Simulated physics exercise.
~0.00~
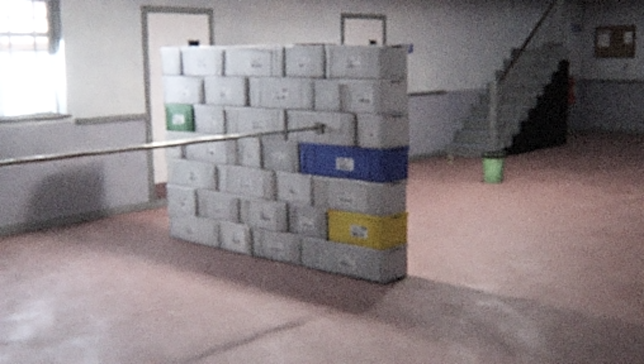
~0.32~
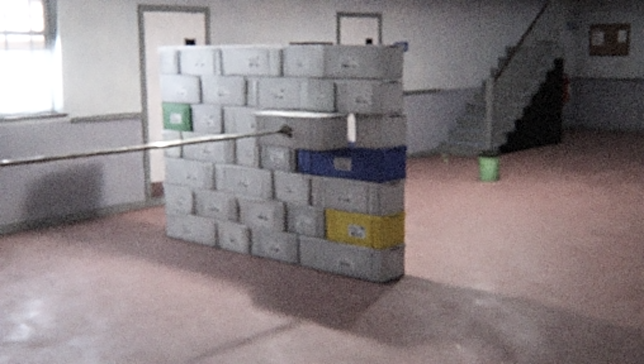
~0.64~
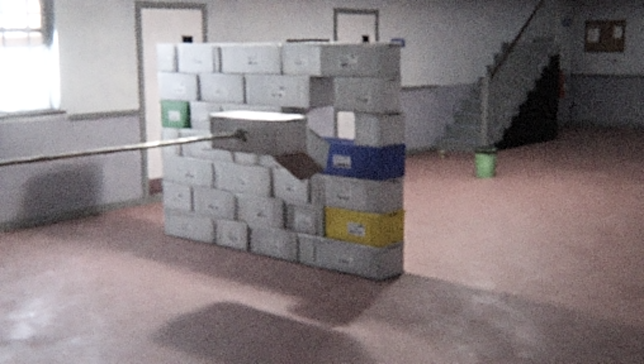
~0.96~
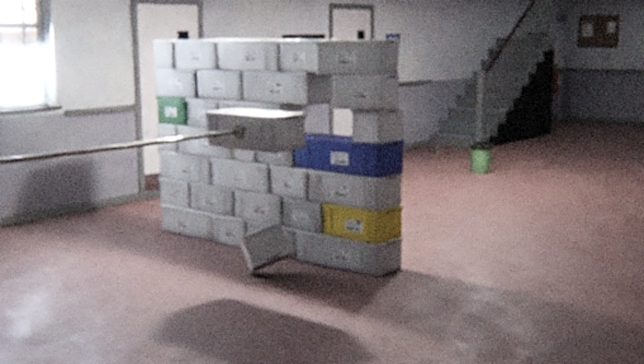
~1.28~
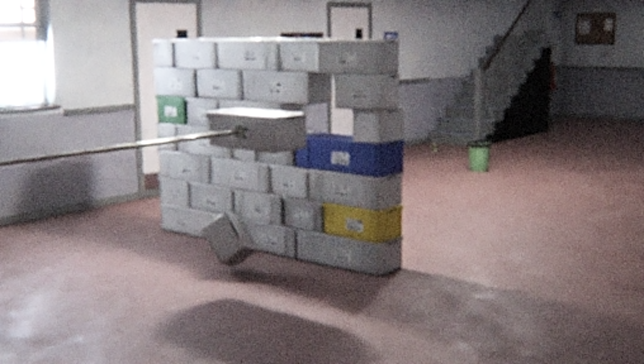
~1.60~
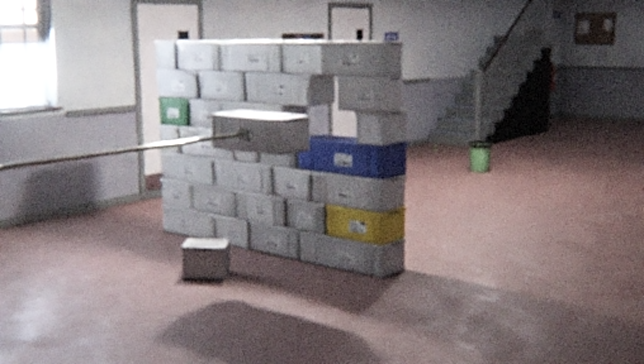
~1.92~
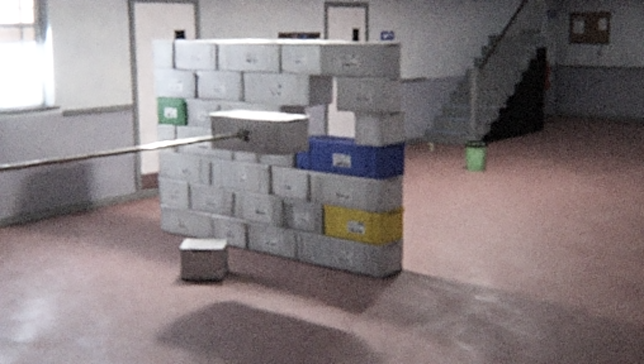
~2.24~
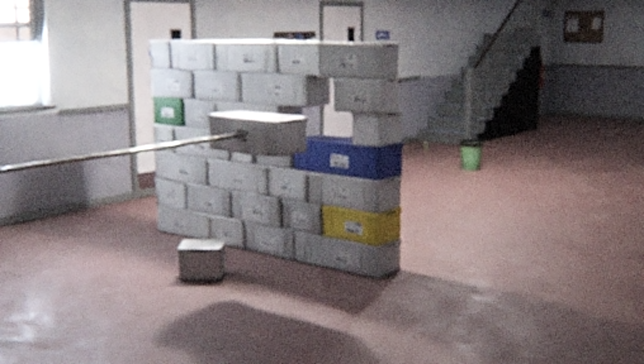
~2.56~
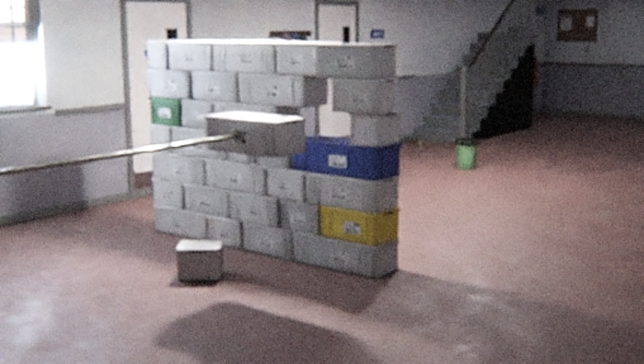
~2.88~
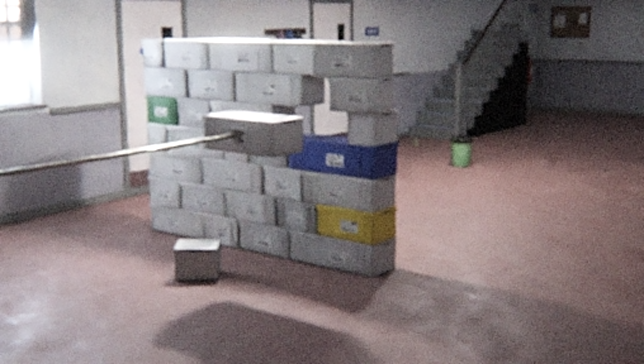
A steel arm pulls a grey tote from the wall, and one small tote falls.
